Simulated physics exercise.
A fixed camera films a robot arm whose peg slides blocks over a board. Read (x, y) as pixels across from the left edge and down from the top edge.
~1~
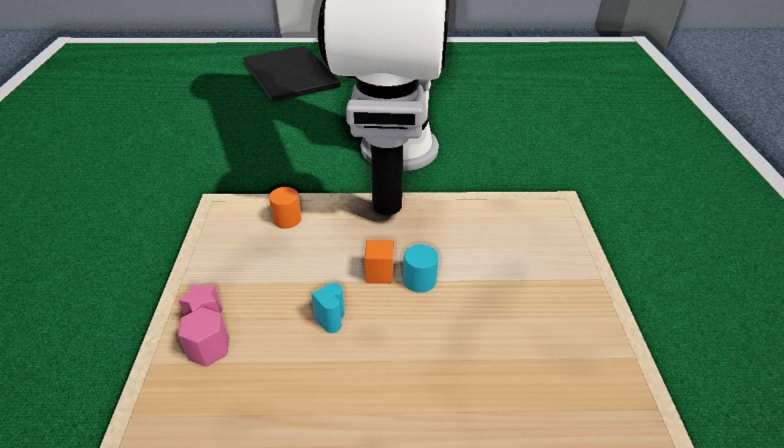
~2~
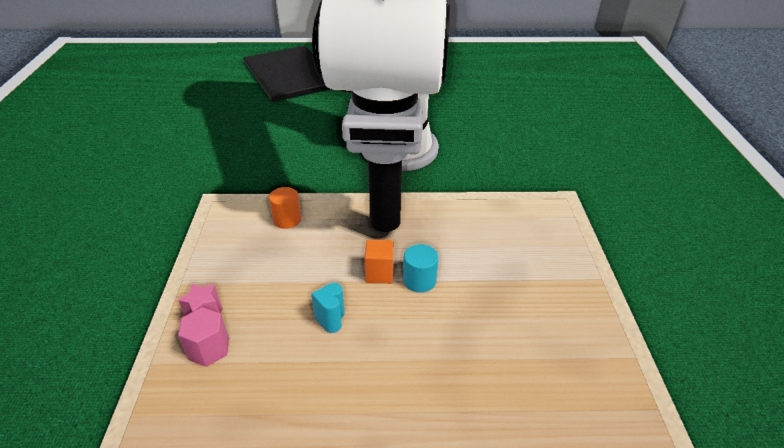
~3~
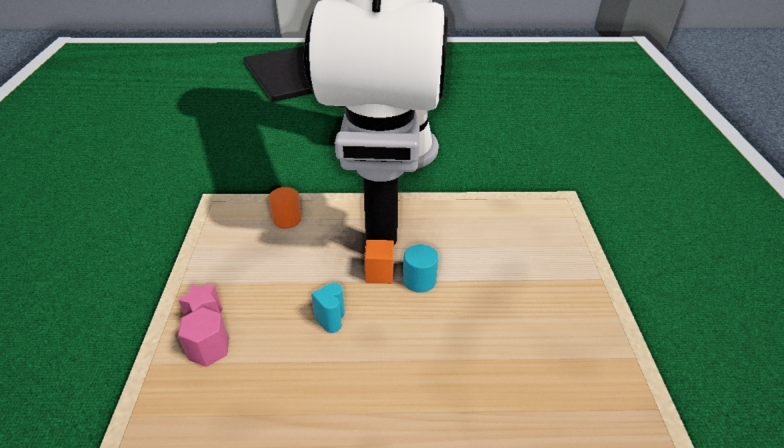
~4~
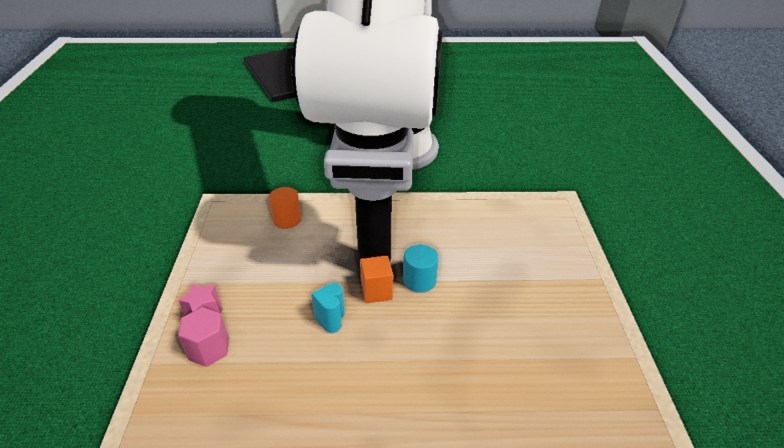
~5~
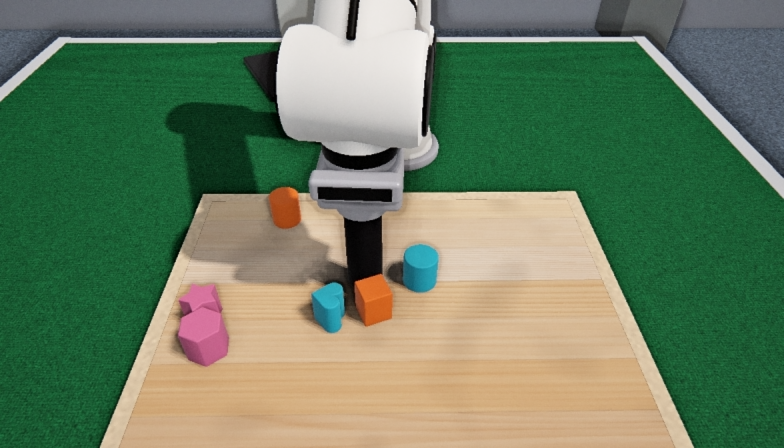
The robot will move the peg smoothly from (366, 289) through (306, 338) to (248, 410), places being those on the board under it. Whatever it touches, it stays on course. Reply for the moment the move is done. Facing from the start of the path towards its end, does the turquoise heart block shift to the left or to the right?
Answer: Left.
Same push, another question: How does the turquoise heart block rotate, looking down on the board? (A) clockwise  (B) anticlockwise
B
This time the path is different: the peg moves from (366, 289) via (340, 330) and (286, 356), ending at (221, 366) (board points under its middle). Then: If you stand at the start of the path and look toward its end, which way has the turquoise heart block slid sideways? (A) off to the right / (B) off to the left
A - off to the right.
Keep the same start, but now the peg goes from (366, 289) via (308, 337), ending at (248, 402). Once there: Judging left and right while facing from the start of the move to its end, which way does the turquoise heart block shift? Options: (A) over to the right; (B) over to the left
The correct letter is B.
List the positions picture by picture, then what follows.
The first picture shows peg tip (387, 206); block tops, turquoise heart block (329, 294); orange square piece (379, 249); turquoise round block (421, 255).
The second picture shows peg (385, 222); blocks unchanged.
The third picture shows peg (381, 239); blocks unchanged.
The fourth picture shows peg (375, 258); orange square piece (376, 266).
The fifth picture shows peg (365, 278); turquoise heart block (329, 294); orange square piece (373, 287); turquoise round block (421, 255).
On the path given first. One third of the way, peg (324, 309); turquoise heart block (302, 321), turned 20° anticlockwise; orange square piece (373, 293), turned 20° anticlockwise.
Two thirds of the way, peg (284, 349); turquoise heart block (271, 366), turned 70° anticlockwise; orange square piece (373, 293), turned 20° anticlockwise.
At the end, peg (244, 399); turquoise heart block (255, 412), turned 135° anticlockwise; orange square piece (373, 293), turned 20° anticlockwise; turquoise round block in place.
